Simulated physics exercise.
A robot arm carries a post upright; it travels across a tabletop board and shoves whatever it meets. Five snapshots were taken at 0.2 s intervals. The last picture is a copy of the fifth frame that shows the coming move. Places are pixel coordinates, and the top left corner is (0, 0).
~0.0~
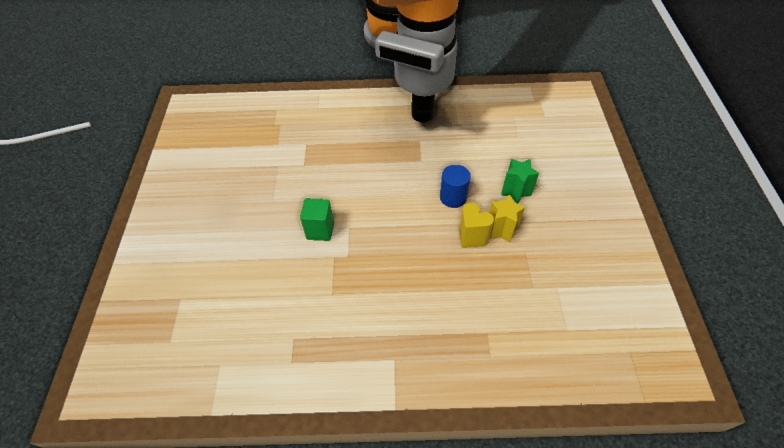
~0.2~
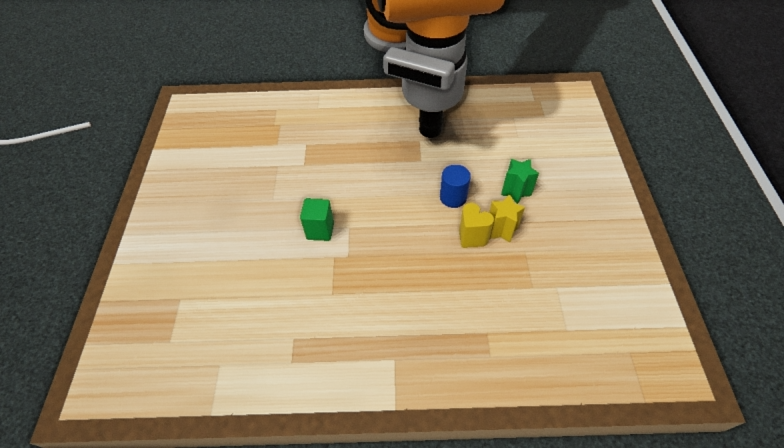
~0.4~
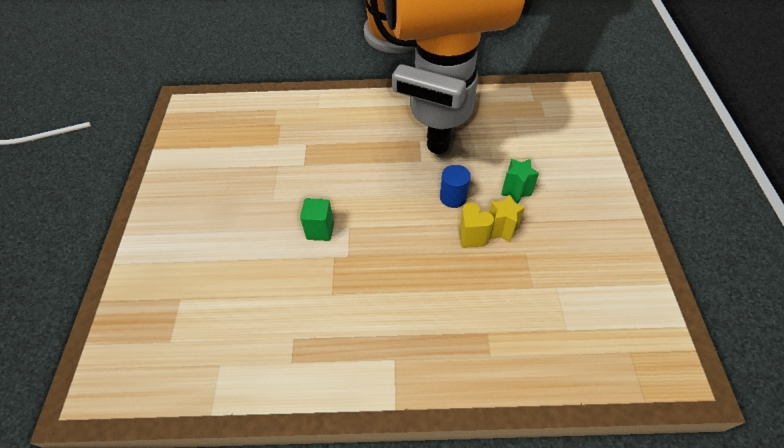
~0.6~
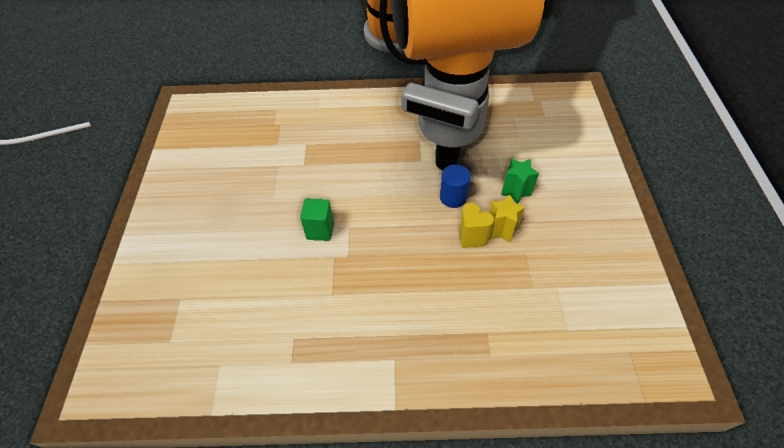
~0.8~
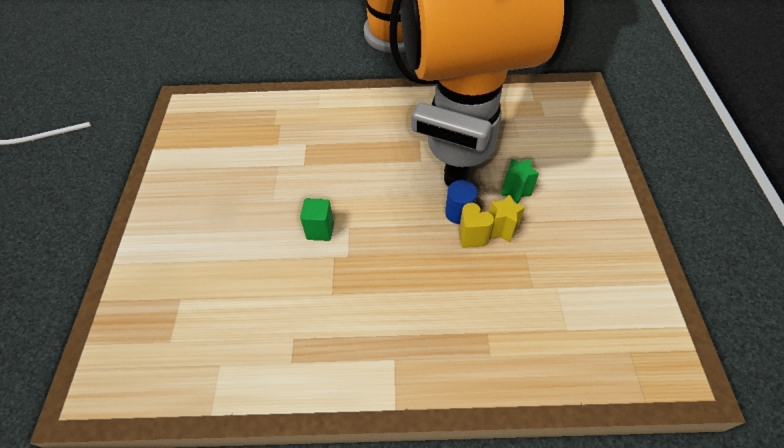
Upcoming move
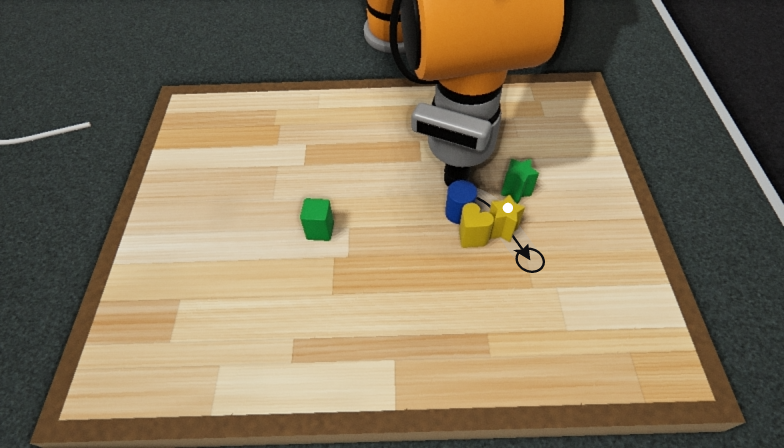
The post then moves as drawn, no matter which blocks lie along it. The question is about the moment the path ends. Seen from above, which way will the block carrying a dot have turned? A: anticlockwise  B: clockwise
(B)
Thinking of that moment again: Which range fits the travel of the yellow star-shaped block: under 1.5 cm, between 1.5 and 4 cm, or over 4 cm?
Of the three bands, it's over 4 cm.
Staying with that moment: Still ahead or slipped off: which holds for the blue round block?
Beside or behind it.
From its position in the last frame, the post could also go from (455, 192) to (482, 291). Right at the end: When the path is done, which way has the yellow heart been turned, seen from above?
Spins counterclockwise.
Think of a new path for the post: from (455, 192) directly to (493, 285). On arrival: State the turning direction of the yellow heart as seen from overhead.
Viewed from above, counterclockwise.
Path on the board, from (455, 192) through (488, 204) and (509, 231) to (530, 260); the dot is on the yellow star-shaped block.
On the path given first. One third of the way, post (491, 194); blue round block (467, 193); yellow heart (476, 218).
Two thirds of the way, post (512, 220); blue round block (467, 193); yellow heart (476, 218); yellow star-shaped block (522, 230), turned 15° clockwise.
At the end, post (534, 250); blue round block (467, 193); yellow heart (476, 218); yellow star-shaped block (541, 262), turned 25° clockwise; green star-shaped block in place.
